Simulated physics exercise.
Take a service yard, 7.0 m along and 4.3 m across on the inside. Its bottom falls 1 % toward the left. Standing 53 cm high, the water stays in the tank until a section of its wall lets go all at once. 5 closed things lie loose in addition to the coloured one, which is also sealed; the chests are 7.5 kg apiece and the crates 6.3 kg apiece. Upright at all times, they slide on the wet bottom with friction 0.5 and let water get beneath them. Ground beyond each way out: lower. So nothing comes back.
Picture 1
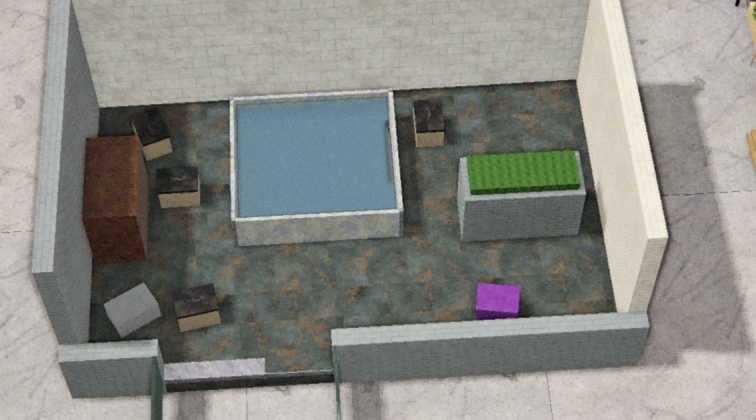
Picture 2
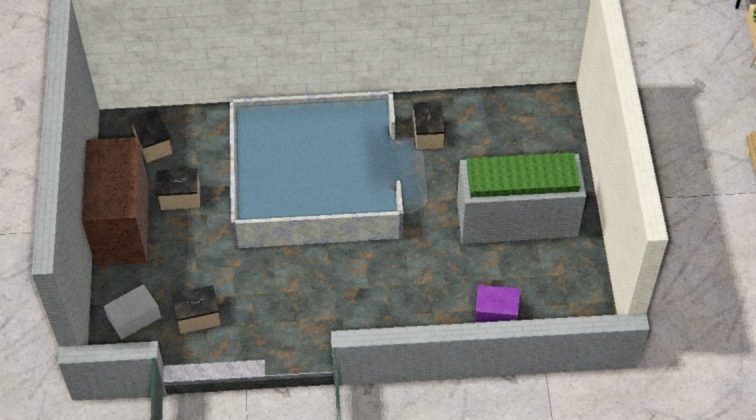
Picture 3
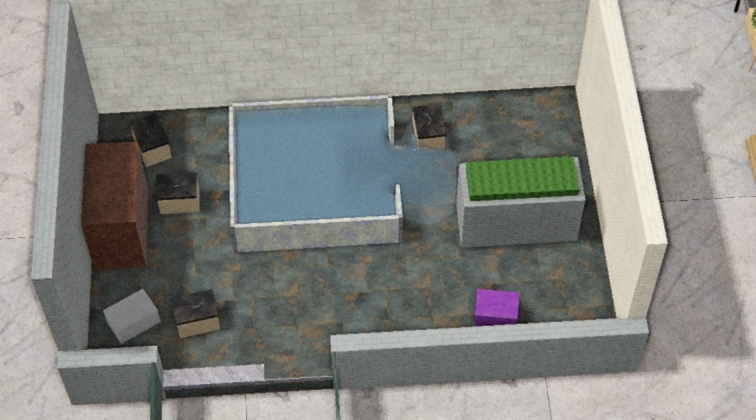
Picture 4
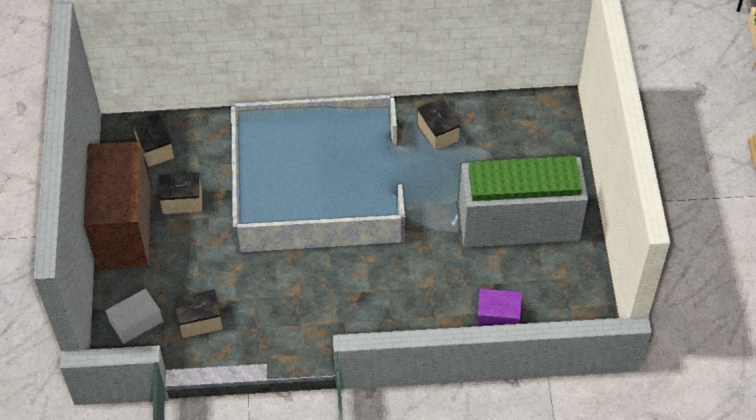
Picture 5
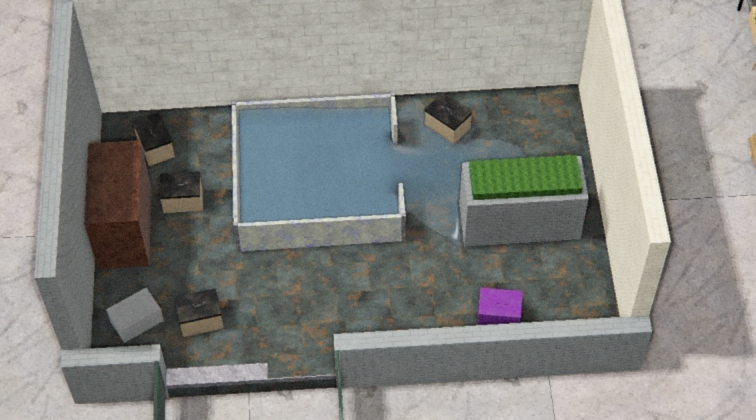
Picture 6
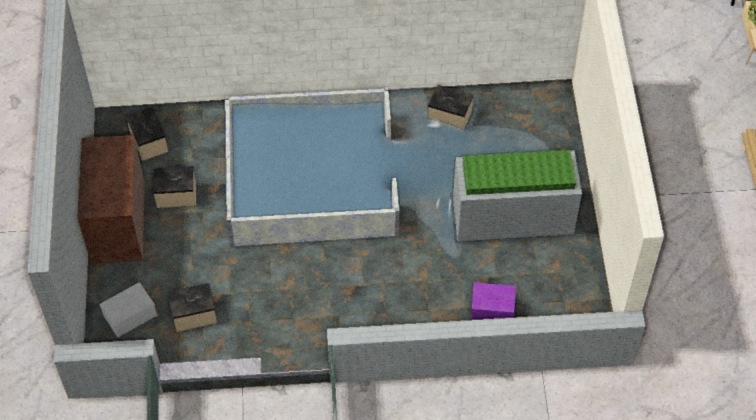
Water poured through a gap that opened in the right side of a raised pool in a walled yard, then spread around a grass-topped block and pushed a nearby dark-topped box toward the right.
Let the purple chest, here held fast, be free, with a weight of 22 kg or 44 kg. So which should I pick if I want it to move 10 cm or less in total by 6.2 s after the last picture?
Pick the heavier one.
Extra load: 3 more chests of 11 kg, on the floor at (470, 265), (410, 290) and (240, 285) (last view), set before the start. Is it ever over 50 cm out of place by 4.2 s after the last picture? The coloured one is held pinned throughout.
Each in turn: Not that far, further than that, not that far.
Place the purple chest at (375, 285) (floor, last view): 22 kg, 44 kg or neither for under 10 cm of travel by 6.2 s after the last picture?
The lighter one suffices.
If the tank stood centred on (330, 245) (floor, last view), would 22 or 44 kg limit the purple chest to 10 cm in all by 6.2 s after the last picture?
Then it turns out both choices fall short.
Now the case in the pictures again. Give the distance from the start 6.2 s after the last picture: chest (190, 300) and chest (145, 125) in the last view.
In turn: 20 cm, 60 cm.
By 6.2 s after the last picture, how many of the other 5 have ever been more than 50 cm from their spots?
Count: 2.
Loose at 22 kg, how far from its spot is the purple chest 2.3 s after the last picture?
Displacement near 0 cm.
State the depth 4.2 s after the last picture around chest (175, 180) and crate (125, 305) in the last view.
Roughly 0 and 0 cm.
Then, 0.6 s after the last picture the purple chest would be 0 cm from its start with 22 kg and 0 cm from its start with 44 kg; 0 cm of water round it then.
Then, 2.3 s after the last picture the purple chest would be 0 cm from its start with 22 kg and 0 cm from its start with 44 kg; 3 cm of water round it then.
Then, 4.2 s after the last picture the purple chest would be 24 cm from its start with 22 kg and 0 cm from its start with 44 kg; 8 cm of water round it then.
Then, 6.2 s after the last picture the purple chest would be 24 cm from its start with 22 kg and 0 cm from its start with 44 kg; 7 cm of water round it then.
